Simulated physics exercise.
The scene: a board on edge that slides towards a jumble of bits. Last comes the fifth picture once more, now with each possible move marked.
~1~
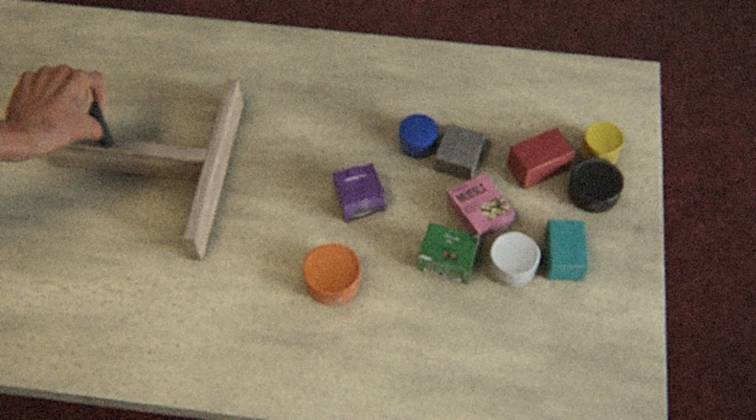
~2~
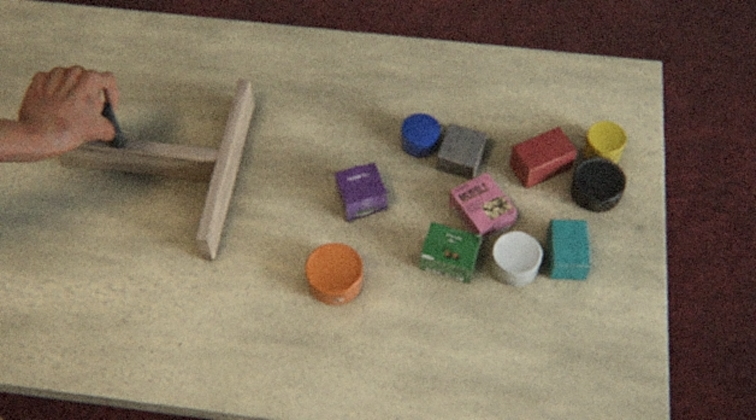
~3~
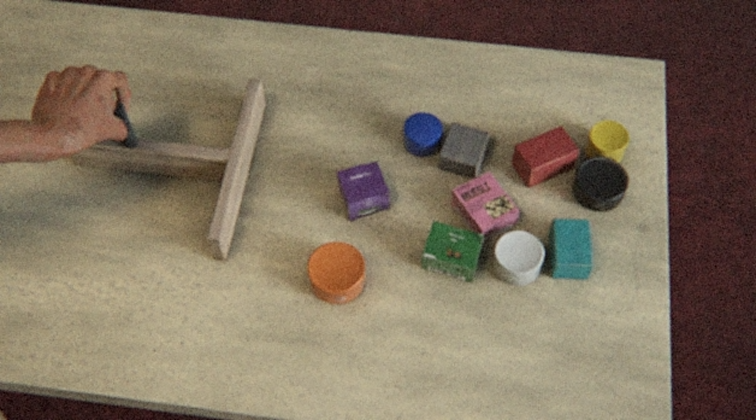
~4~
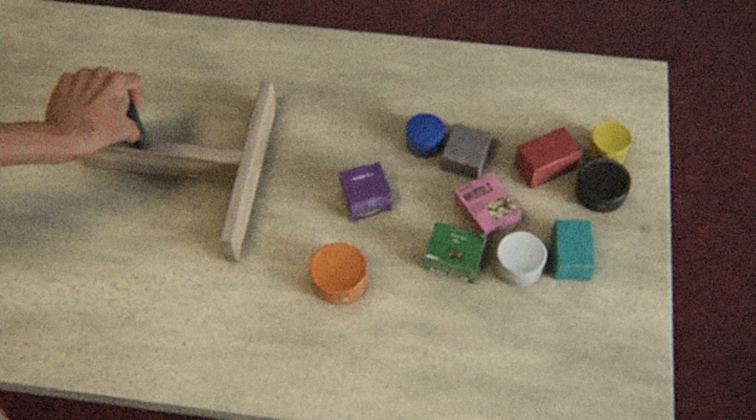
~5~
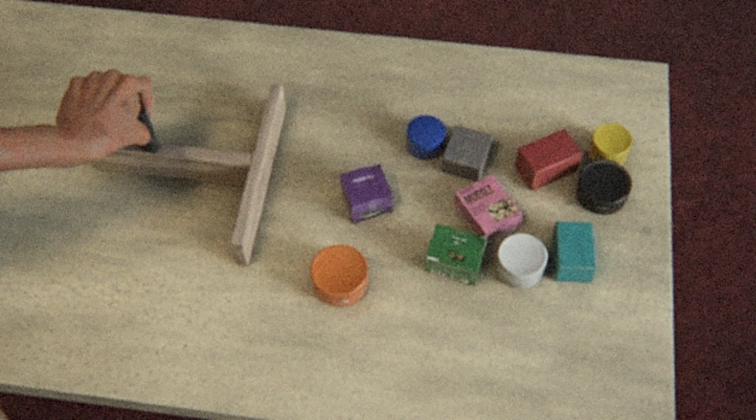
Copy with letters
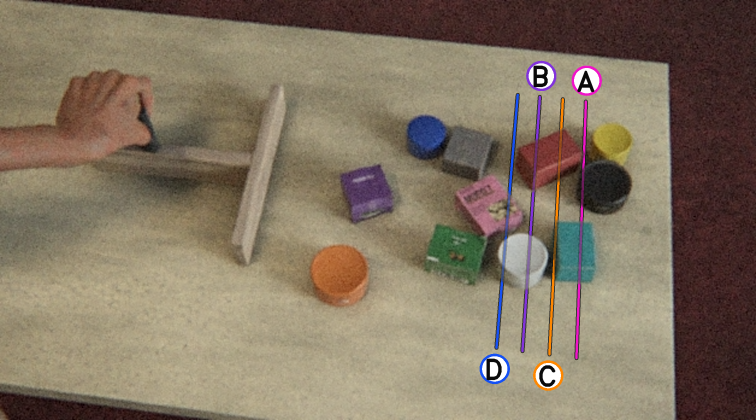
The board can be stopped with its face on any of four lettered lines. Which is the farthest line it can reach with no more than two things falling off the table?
At A, and not beyond.
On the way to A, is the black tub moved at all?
Yes.
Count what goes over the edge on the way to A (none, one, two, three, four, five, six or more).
In all, two.
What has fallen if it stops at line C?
The turquoise block.
On the marked copy, A at (582, 220); B at (532, 214); C at (557, 217); D at (508, 211).
With A. Early on, board (372, 172); orange tub (387, 289); purple packet (398, 205).
Further on, board (490, 185); black tub (617, 189); turquoise block (610, 257).
At the end, board (583, 196); turquoise block over the edge; black tub over the edge; two fallen.
As for the rest, B is within the limit but short; C is within the limit but short; D is within the limit but short.
